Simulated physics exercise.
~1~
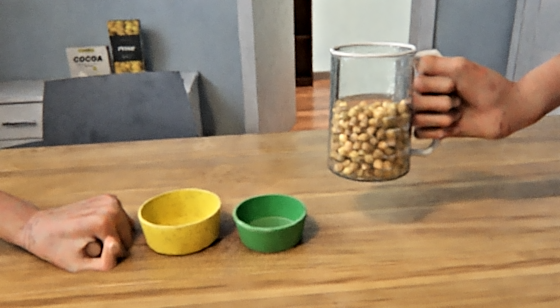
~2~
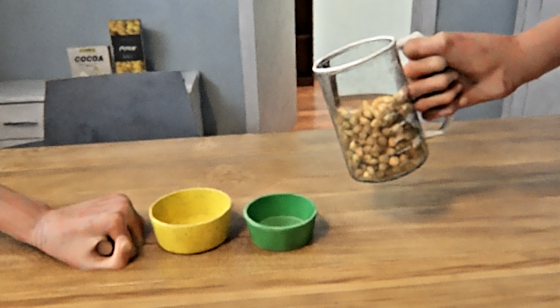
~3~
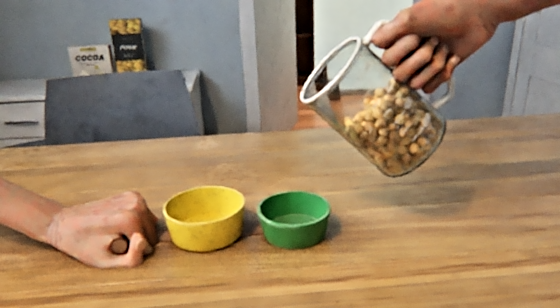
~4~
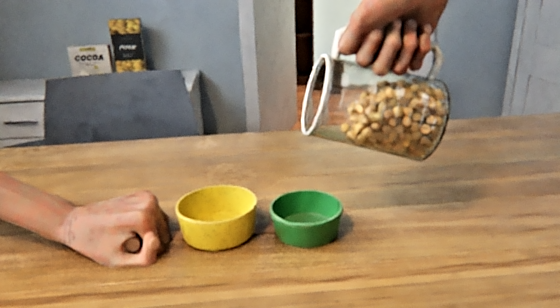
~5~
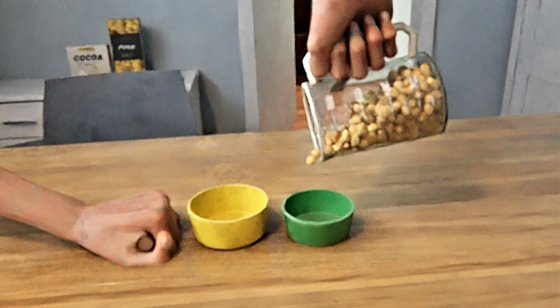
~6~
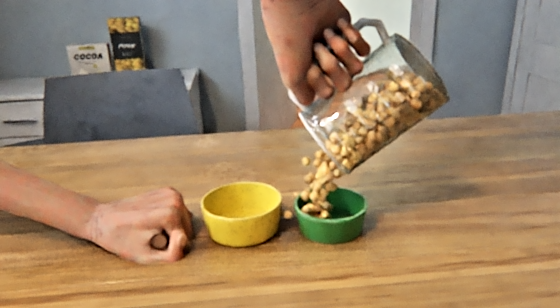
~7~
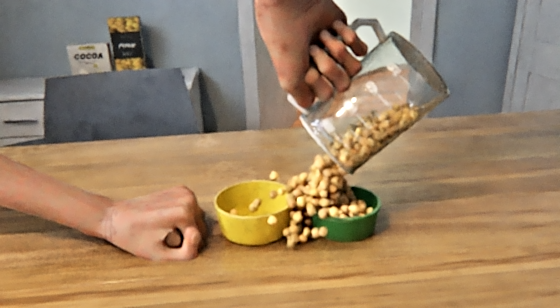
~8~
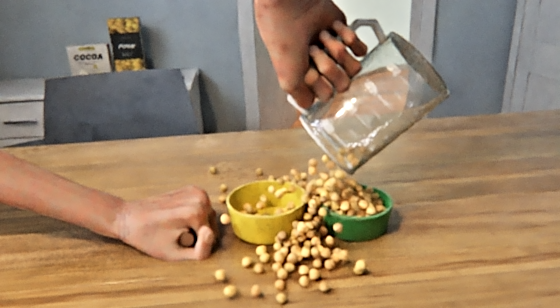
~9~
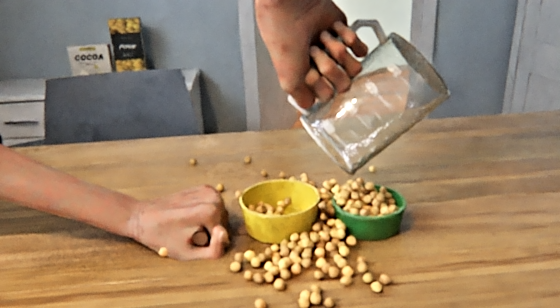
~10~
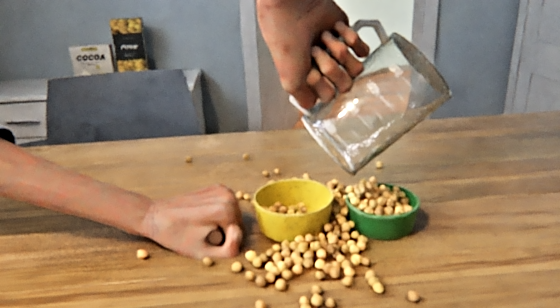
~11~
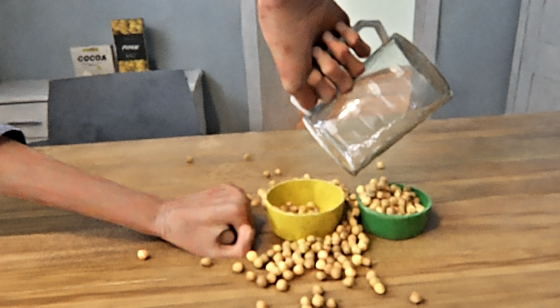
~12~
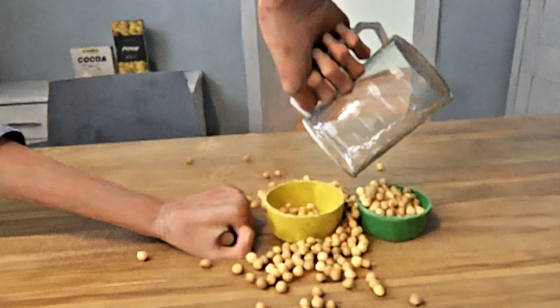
On a wooden table, a hand tipping chickpeas from a jug over yellow and green dishes sliding right, many ending up scattered outside.
